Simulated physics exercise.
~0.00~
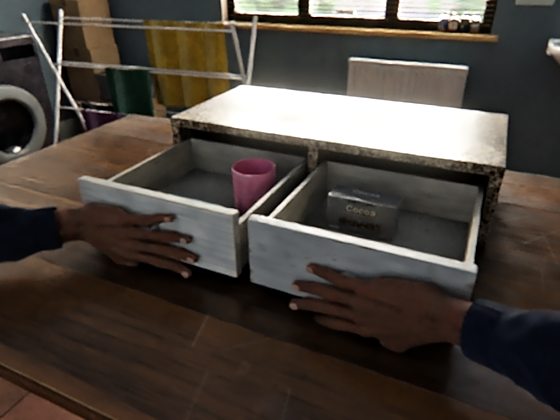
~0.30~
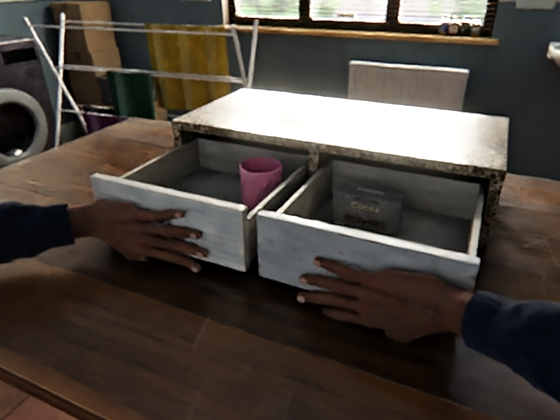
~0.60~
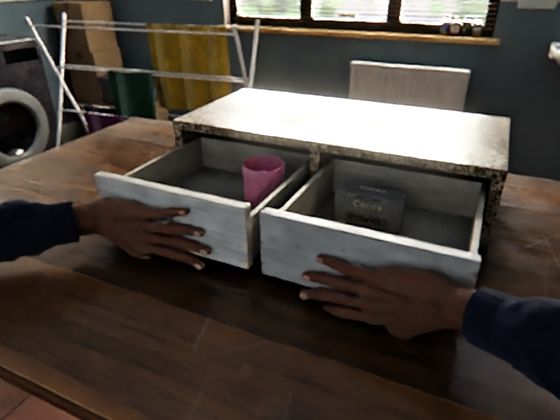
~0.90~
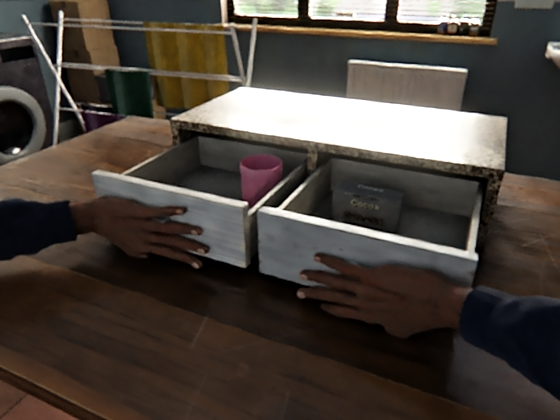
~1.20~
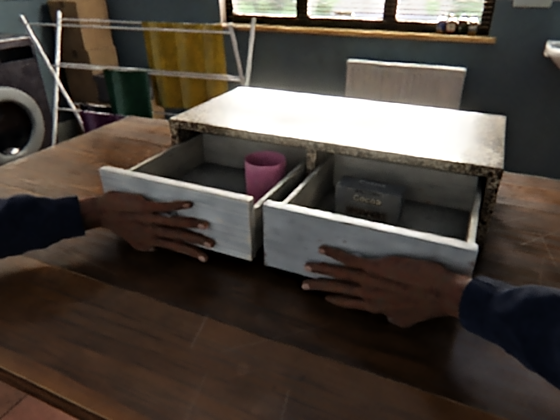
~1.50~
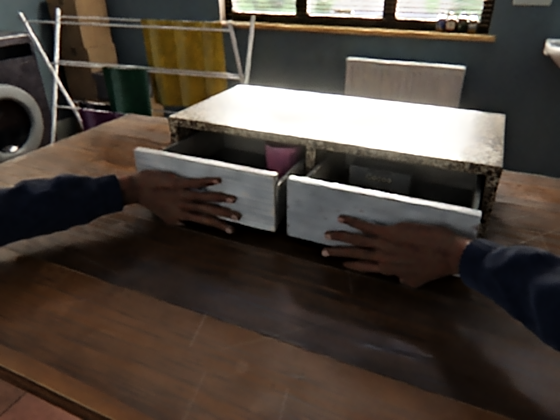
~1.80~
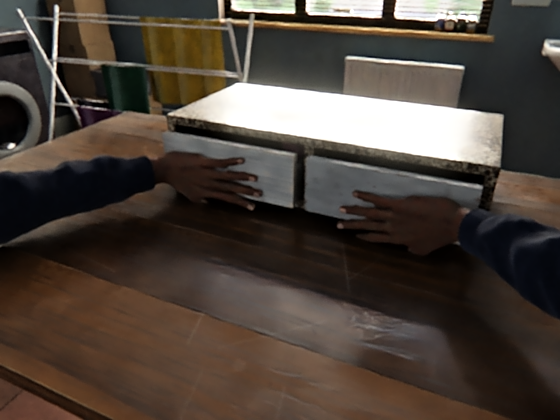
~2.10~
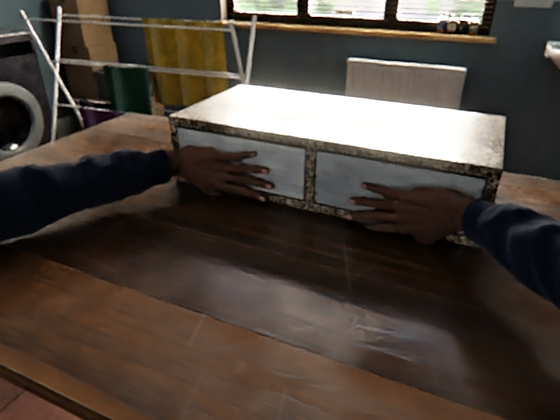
Two open drawers holding a pink beaker and a grey packet sliding fully shut into a chest as two hands push them.
